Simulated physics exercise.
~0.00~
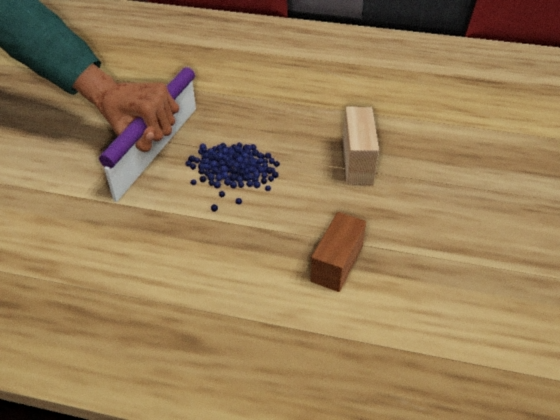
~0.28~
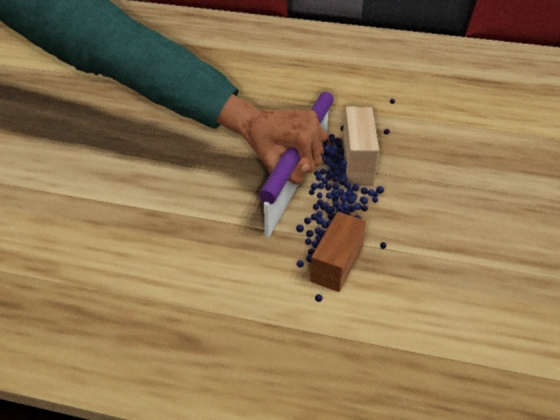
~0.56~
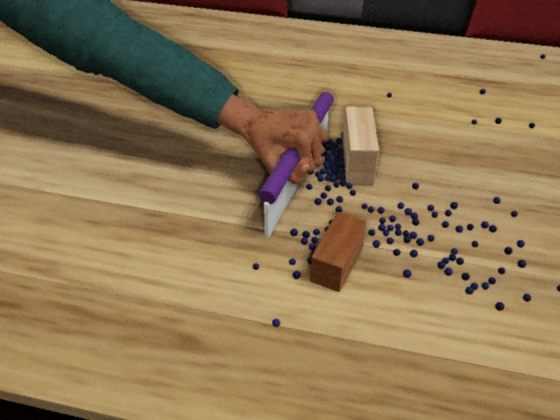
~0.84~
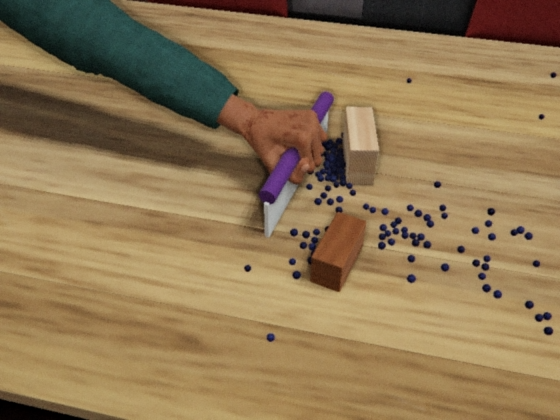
At the start, a hand in a green sleeve holds a purple-handled scraper to the left of a pile of small dark blue berries on a wooden table, with a pale block and a reddish-brown block standing to the right. The hand pushes the scraper to the right, driving the berries up against the blocks and into the gap between them. The scraper then stops just short of the blocks, while many berries roll through the gap and scatter across the right side. At the end, some berries remain bunched between the blade and the blocks, and others lie widely spread beyond them.
